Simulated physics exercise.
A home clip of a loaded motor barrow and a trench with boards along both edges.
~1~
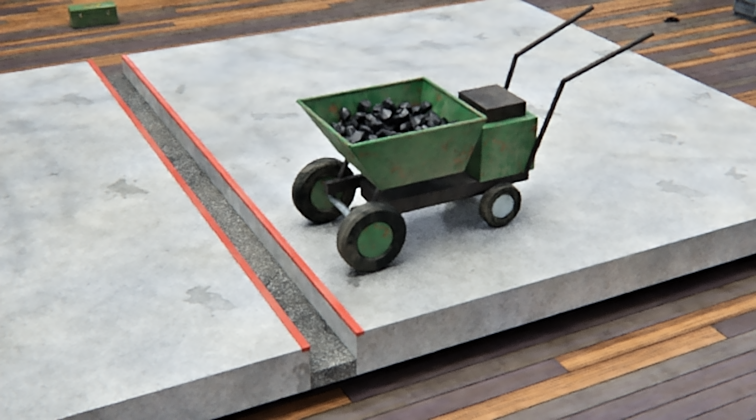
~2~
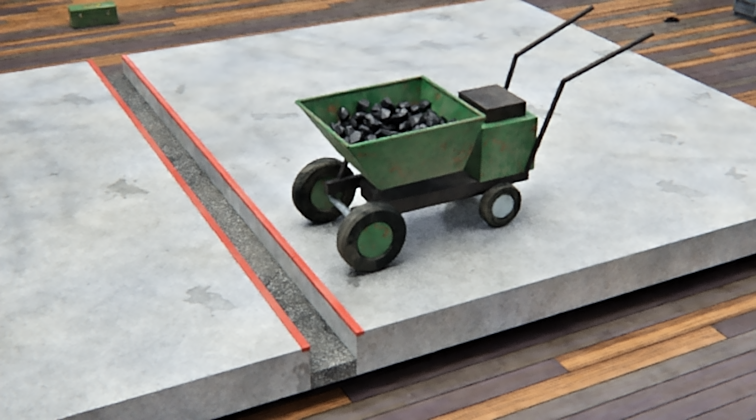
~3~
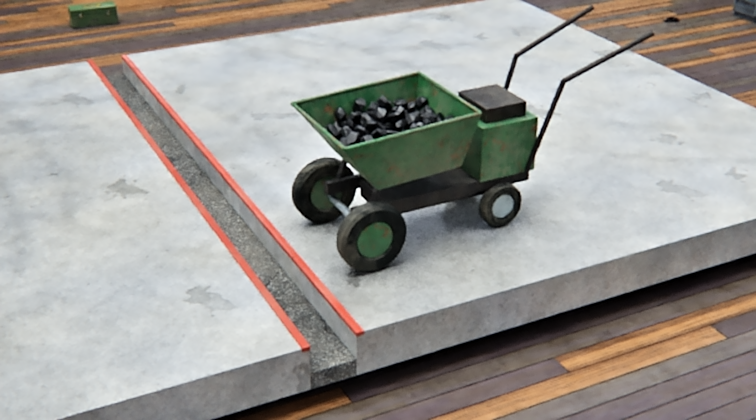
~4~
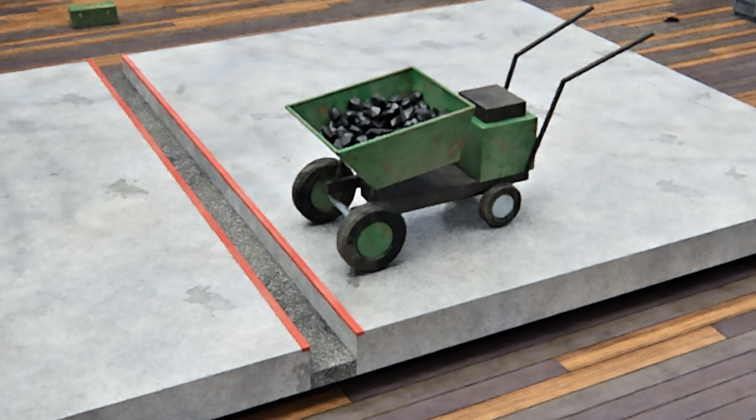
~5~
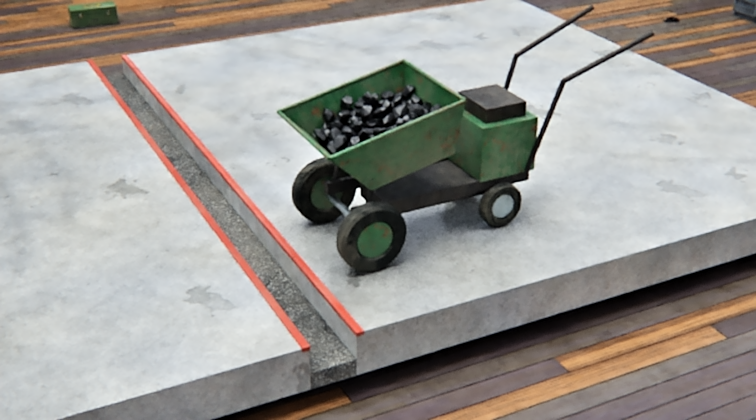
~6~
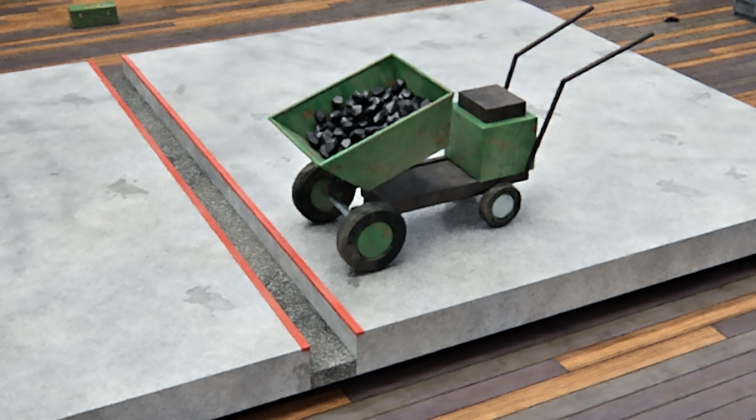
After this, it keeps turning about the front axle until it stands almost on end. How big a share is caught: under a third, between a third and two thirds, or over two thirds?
The trench takes under a third.
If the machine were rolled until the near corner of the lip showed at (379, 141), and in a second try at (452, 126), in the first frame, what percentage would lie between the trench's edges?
In turn 60 and 40 in a hundred.
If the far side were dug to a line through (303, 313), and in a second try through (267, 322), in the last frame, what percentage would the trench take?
Near 0 % and 40 %.
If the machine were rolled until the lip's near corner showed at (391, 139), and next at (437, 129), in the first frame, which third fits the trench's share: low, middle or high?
In turn: Above two thirds; the middle third.
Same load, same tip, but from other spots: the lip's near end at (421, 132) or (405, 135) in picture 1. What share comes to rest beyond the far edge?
First some 0, then 10 per cent.
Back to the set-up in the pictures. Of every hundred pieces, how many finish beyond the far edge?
Some 85 per cent.
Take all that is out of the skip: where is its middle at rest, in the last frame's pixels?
Close to (207, 273).
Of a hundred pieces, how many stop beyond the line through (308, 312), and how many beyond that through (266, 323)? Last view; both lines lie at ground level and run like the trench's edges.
Near 90 % and 70 %.
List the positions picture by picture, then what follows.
In the first frame, lip of the skip at (351, 147), level; top of the load at (399, 120), lumps of coal; first edge of the trench at (336, 303); far edge at (284, 318), the trench under half as wide as the skip, and about half as deep as wide.
In the second frame, lip of the skip at (349, 147), level; top of the load at (398, 119).
In the third frame, lip of the skip at (345, 150), tipped barely; top of the load at (395, 118).
In the fourth frame, lip of the skip at (338, 153), tipped a little; top of the load at (409, 116).
In the fifth frame, lip of the skip at (330, 159), tipped a little; top of the load at (398, 115).
In the sixth frame, lip of the skip at (320, 166), tipped clearly; top of the load at (389, 111); first edge of the trench at (336, 303); far edge at (284, 318).
Soon, skip tipped steeply; all in the skip.
A while on, skip tipped right over; most in the skip; about a quarter beyond it; a stray few falling.
Towards the end, skip tipped right over; about a quarter in the skip; a stray few in or heaped over the trench; most beyond it.
Finally, skip tipped right over; a small part in the skip; a small part in or heaped over the trench; most beyond it.
